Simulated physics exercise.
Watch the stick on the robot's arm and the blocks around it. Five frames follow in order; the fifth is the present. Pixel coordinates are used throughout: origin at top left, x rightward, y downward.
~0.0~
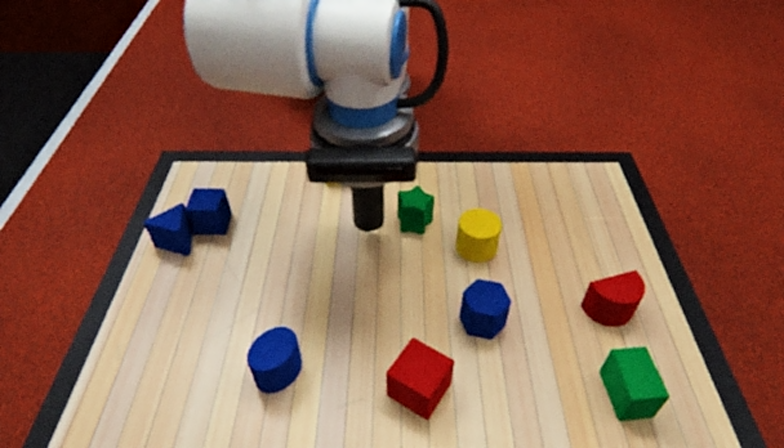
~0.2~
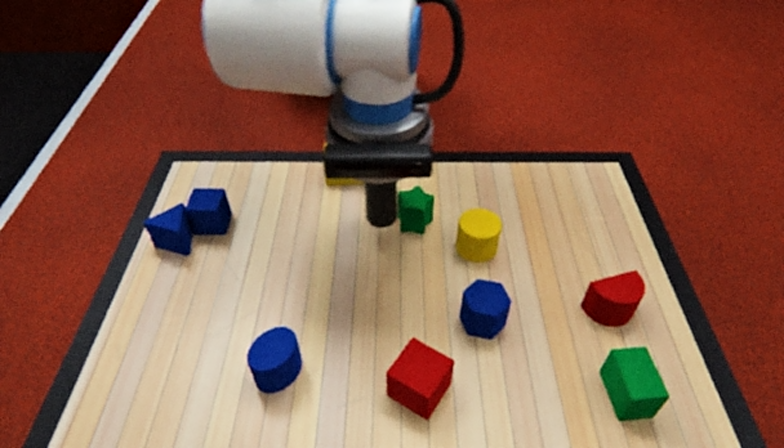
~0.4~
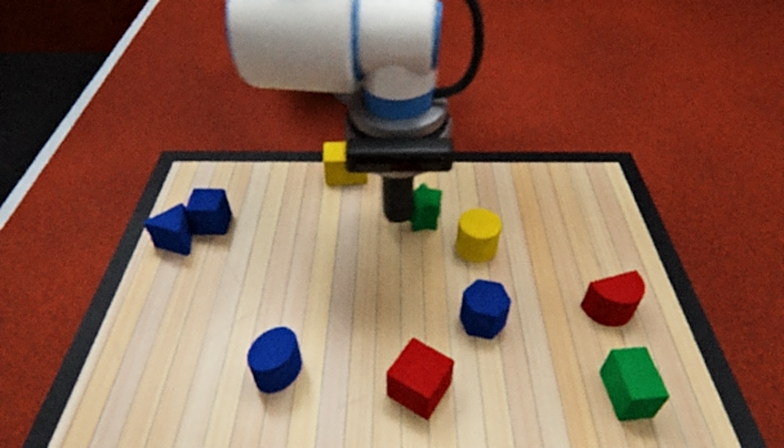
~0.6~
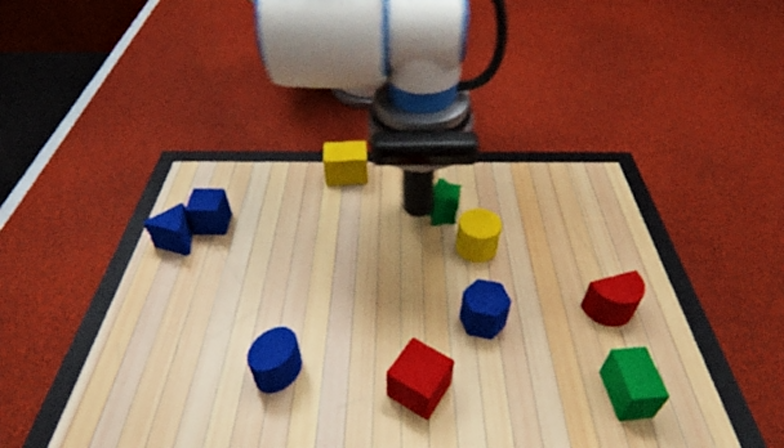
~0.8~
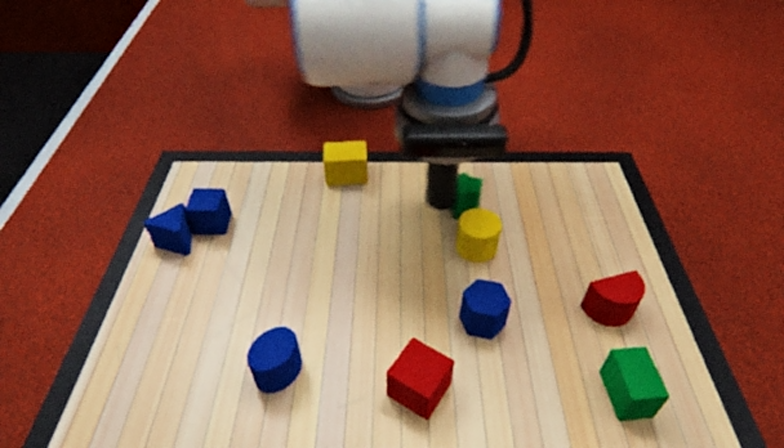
A white and blue robot arm reaches over the far edge of a pale striped wooden board, seen from above by a still camera. Blue blocks sit left and centre, red and green ones nearer and right, with a yellow cylinder beyond. The arm's dark stick slides right, meets the green star and pushes it rightward and slightly away behind the cylinder, uncovering a yellow block.
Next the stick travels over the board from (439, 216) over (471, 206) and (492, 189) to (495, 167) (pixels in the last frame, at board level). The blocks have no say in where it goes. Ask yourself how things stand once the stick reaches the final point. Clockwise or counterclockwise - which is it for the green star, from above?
The block spins clockwise.
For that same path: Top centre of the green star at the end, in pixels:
Located at (527, 156).
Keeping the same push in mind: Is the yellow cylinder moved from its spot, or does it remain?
Left in place.
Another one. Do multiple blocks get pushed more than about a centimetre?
Final answer: No.
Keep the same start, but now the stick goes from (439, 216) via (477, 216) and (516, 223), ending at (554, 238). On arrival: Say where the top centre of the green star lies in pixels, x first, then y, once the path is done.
About (517, 177).
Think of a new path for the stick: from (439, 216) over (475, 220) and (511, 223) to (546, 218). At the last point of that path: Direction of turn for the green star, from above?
From the top: Counterclockwise.
On the path given first. One third of the way, stick at (474, 190); green star at (500, 173).
Two thirds of the way, stick at (495, 173); green star at (523, 160), turned 10° clockwise.
At the end, stick at (498, 151); green star at (527, 156), turned 45° clockwise; yellow cylinder unmoved.
